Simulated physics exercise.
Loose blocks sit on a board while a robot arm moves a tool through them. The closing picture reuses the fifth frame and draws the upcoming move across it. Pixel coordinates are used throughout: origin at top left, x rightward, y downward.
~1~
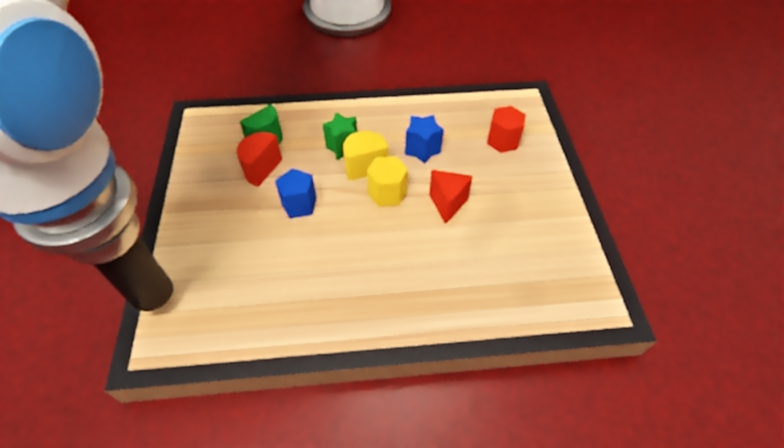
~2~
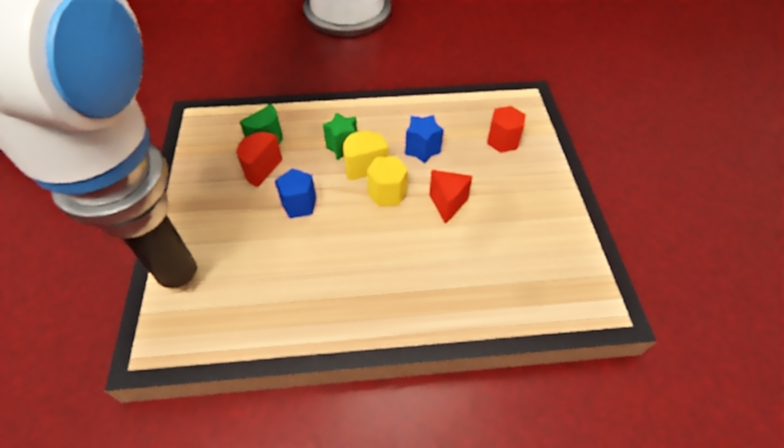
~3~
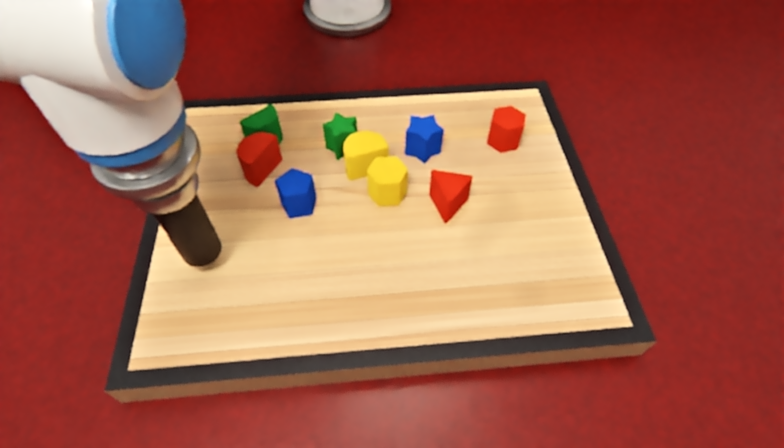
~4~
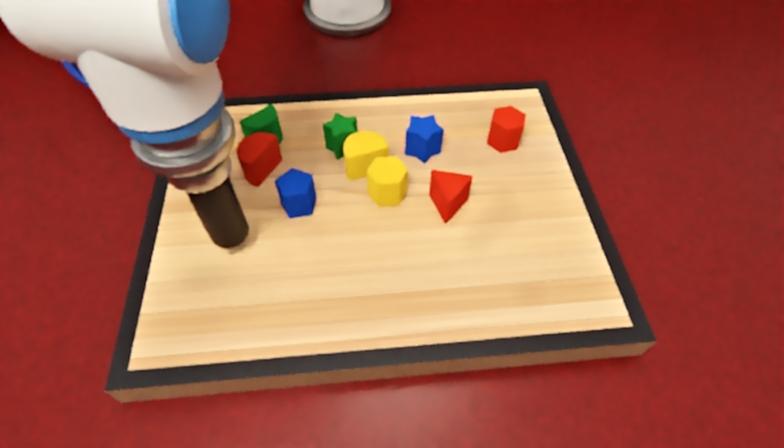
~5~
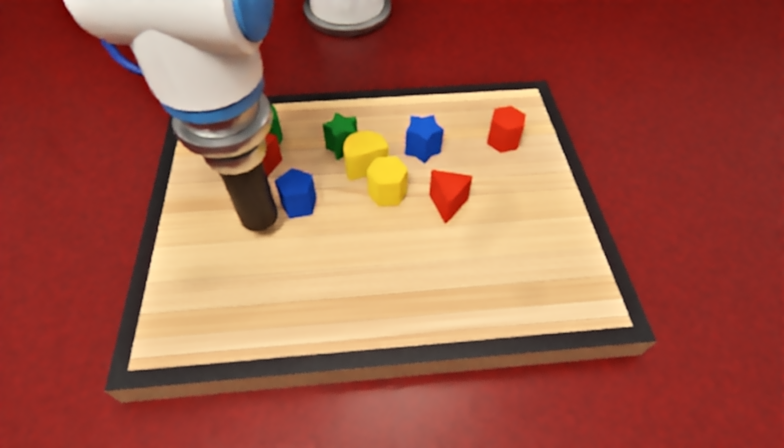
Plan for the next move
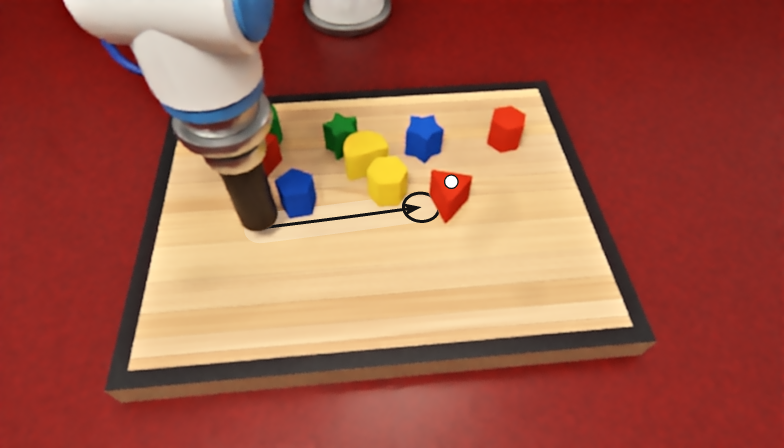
The clip shows a white and blue robot arm moving a dark cylindrical tool from the left edge of a wooden board up and to the right, nearing a blue block, while the red, green, yellow and blue blocks stay still.
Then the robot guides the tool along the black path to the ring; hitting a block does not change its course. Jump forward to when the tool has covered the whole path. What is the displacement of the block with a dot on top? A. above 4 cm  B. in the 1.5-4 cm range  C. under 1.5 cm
Letter C.
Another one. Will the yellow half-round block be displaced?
No - that is not the case.
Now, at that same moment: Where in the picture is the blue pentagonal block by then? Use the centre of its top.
At the end it should sit near (317, 171).
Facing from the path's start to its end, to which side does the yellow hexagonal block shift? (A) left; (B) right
A.
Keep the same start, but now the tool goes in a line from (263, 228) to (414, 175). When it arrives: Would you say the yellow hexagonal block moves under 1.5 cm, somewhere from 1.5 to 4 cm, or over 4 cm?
The distance will be above 4 cm.
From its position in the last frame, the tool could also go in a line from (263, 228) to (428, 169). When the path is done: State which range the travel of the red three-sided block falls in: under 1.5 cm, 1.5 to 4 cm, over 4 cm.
It will fall in the middle band, 1.5 to 4 cm.
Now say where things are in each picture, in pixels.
The first picture shows tip of the tool at (152, 293), middles of tops, blue pentagonal block at (294, 182), yellow half-round block at (364, 143), yellow hexagonal block at (388, 169), red three-sided block at (451, 182).
The second picture shows tool at (176, 271), nothing pushed.
The third picture shows tool at (202, 250), nothing pushed.
The fourth picture shows tool at (230, 232), nothing pushed.
The fifth picture shows tool at (259, 216), blue pentagonal block at (294, 182), yellow half-round block at (364, 143), yellow hexagonal block at (388, 169), red three-sided block at (451, 182).
The line goes in a line from (263, 228) to (421, 207); the dot is on the red three-sided block.
On the path given first. One third of the way, tool at (315, 209); blue pentagonal block at (317, 171), turned 65° anticlockwise.
Two thirds of the way, tool at (370, 202); blue pentagonal block at (317, 171), turned 70° anticlockwise; yellow hexagonal block at (391, 167).
At the end, tool at (422, 195); blue pentagonal block at (317, 171), turned 70° anticlockwise; yellow half-round block unmoved; yellow hexagonal block at (408, 158), turned 65° anticlockwise; red three-sided block at (455, 181).
